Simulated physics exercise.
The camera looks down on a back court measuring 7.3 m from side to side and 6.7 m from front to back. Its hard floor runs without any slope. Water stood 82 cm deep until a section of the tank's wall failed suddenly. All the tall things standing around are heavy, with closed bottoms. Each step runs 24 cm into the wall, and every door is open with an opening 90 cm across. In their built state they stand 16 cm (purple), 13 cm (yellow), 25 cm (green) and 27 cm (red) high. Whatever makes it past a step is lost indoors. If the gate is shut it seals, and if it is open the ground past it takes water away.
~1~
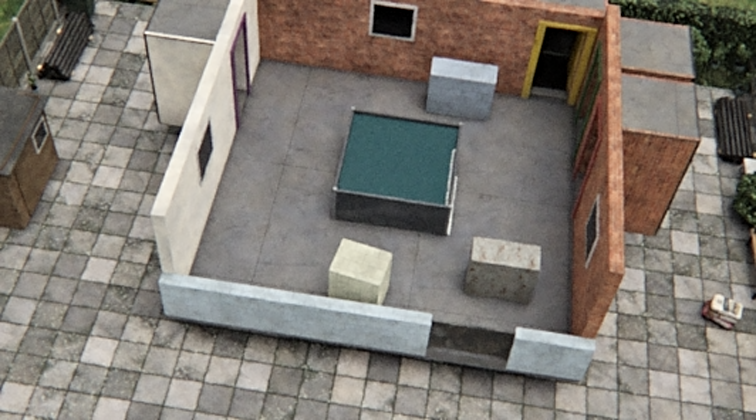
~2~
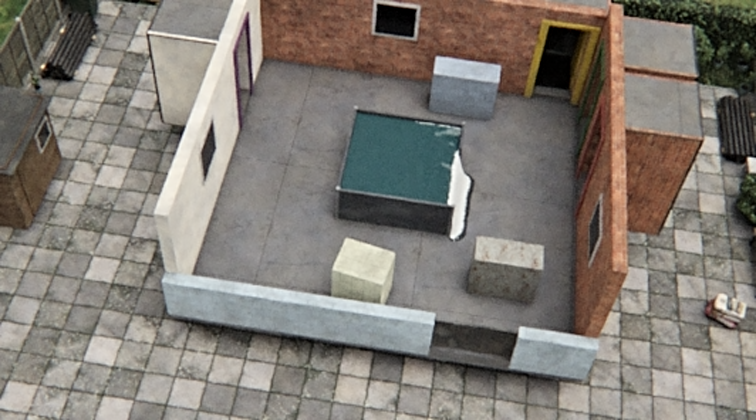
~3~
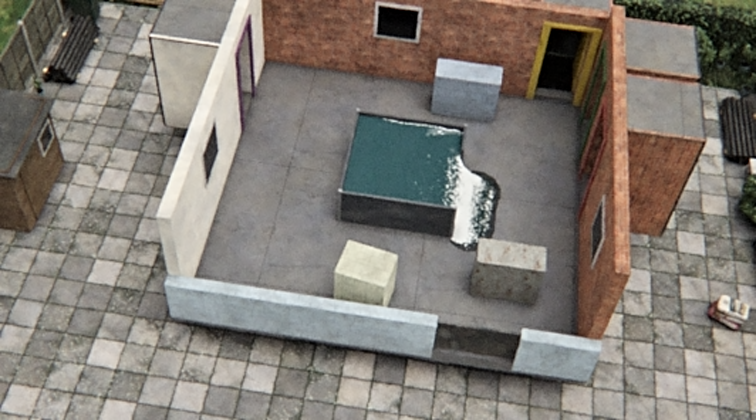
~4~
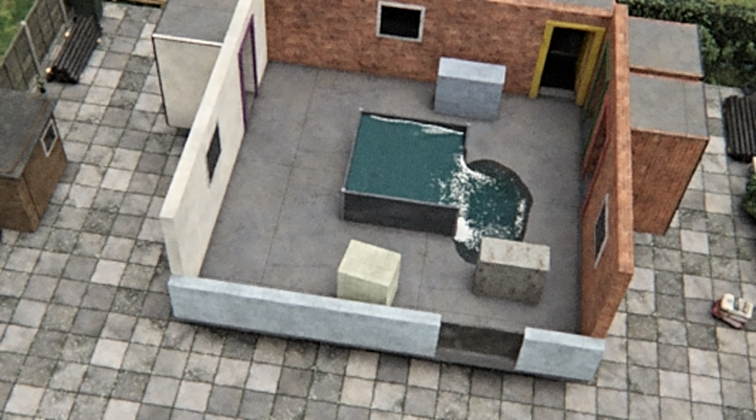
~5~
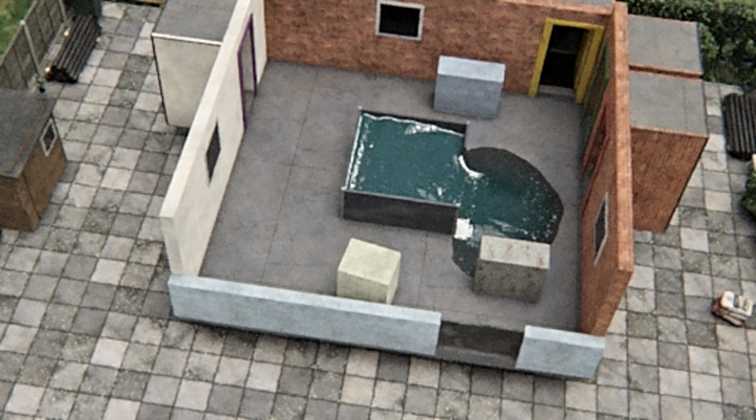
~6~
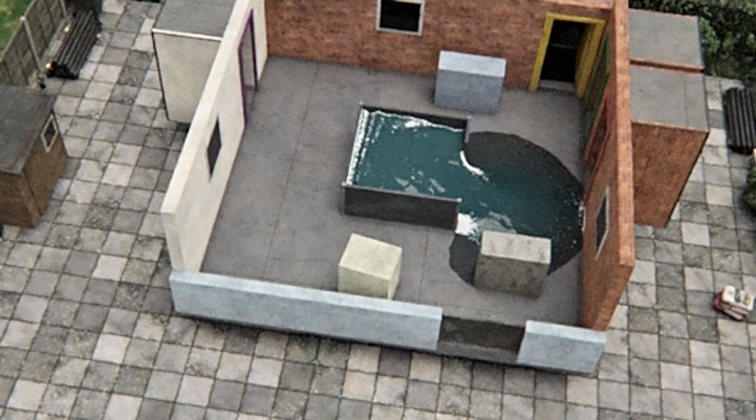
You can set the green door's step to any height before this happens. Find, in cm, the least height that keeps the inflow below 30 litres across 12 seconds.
The least height is about 12 cm.
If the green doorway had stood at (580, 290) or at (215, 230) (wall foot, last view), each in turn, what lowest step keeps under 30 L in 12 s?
First place around 29 cm, second around 8.0 cm.
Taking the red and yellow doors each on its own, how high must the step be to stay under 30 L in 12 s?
Close to 34 cm (red) and close to 24 cm (yellow).
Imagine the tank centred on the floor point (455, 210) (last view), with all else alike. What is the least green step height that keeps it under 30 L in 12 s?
I'd put it at close to 10.5 cm.
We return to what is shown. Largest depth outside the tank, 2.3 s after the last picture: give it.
About 40 cm at most.
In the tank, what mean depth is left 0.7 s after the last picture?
The mean depth is about 50 cm.
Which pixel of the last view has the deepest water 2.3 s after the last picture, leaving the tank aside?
(577, 344).
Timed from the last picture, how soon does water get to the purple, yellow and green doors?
Times: Purple 5.0 seconds, yellow 1.3 seconds, green 0.5 seconds.
Then, 0.7 s after the last picture water covers 20 % of the floor, deepest (50 cm) near (579, 272); 12 cm at the green door, 0 litres in over its 25 cm step.
Then, 2.3 s after the last picture water covers 40 % of the floor, deepest (40 cm) near (577, 344); 14 cm at the green door, 0 litres in over its 25 cm step.
Then, 11.3 s after the last picture water covers 100 % of the floor, deepest (12 cm) near (209, 242); 9 cm at the green door, 0 litres in over its 25 cm step.
At the green door as built, the water peaked near 18 cm, 6.1 s after the last picture.
With a step of 10 cm, 64 litres would have come in within the 12 s; with 13.5 cm, 18 litres. So under 30 litres takes about 12 cm.
